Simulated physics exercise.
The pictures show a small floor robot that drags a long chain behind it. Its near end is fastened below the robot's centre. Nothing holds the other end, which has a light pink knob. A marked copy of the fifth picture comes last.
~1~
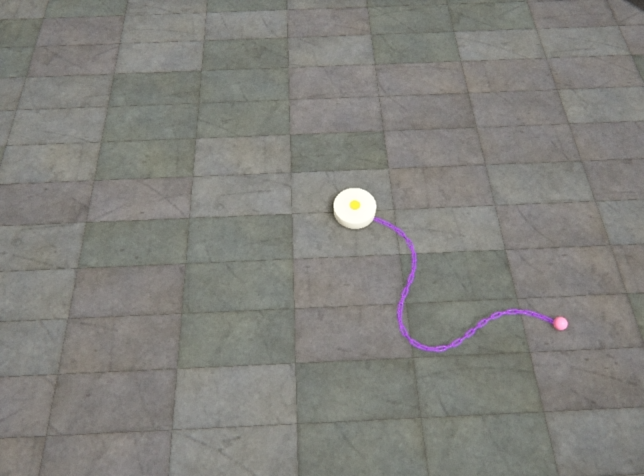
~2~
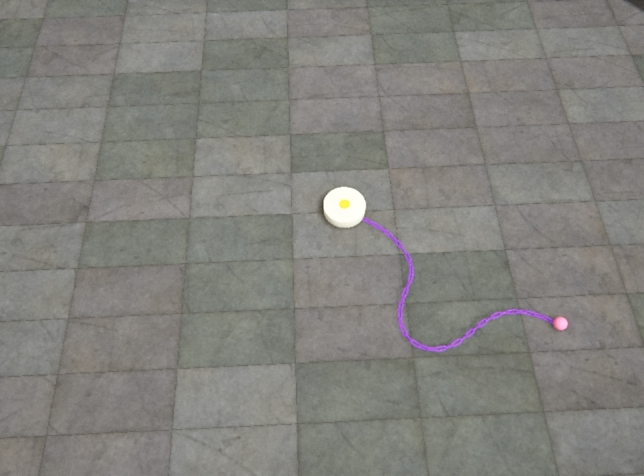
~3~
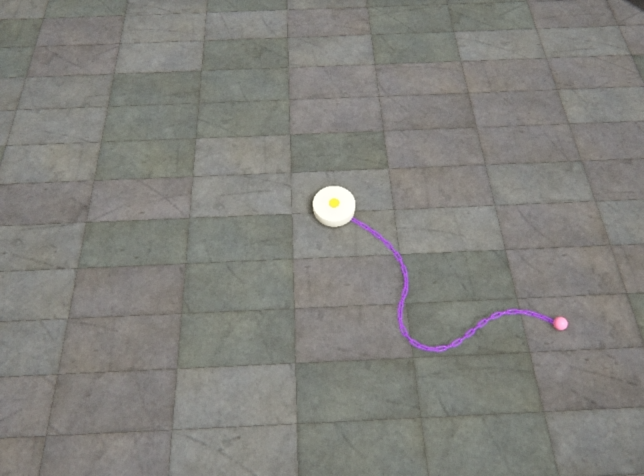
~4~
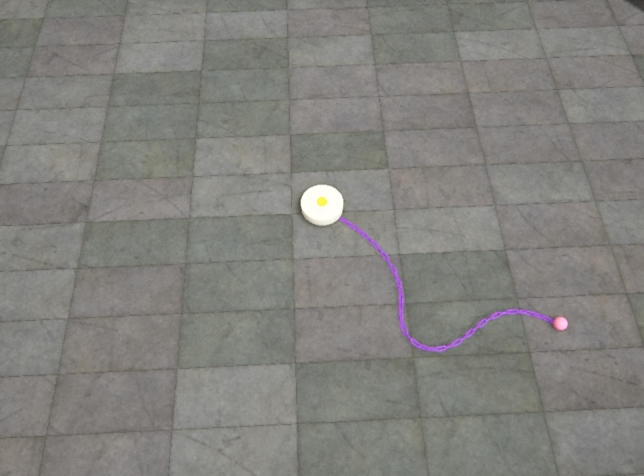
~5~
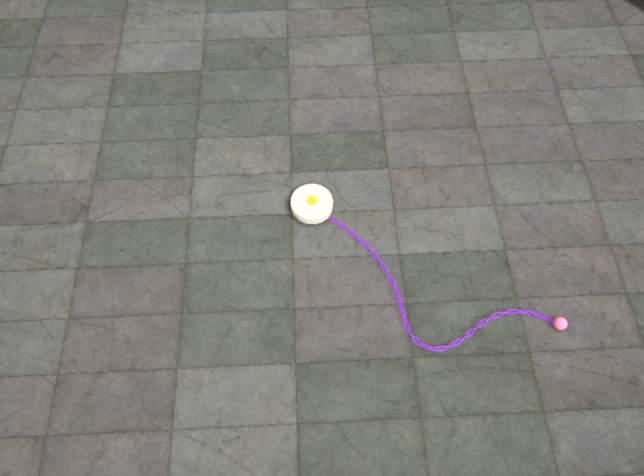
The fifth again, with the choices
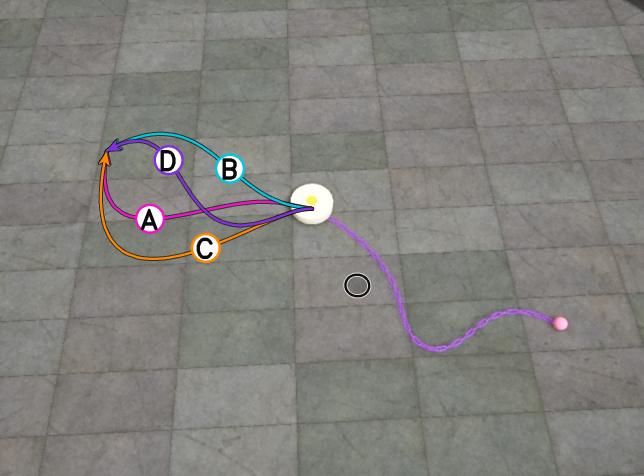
A small round white robot slides slowly left, pulling the near part of its purple chain.
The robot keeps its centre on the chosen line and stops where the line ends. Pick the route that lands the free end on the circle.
C is the one.
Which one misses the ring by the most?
Route B.
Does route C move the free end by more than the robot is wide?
Yes.
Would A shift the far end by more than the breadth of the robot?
Yes.
On the marked copy, A from (312, 209) via (171, 217) to (107, 151); B from (312, 209) via (214, 155) to (108, 150); C from (312, 209) via (153, 259) to (107, 152); D from (312, 209) via (193, 197) to (107, 151); the ring at (357, 285).
Taking C. A third of the way, robot (198, 247), middle of the chain (364, 282), free end (535, 317).
Two thirds of the way, robot (101, 216), middle of the chain (252, 269), free end (417, 294).
When it is over, robot (105, 147), middle of the chain (209, 237), free end (359, 284); the free end is on the ring.
As for the rest, A leaves the free end at (372, 269); B leaves the free end at (381, 251); D leaves the free end at (375, 268).
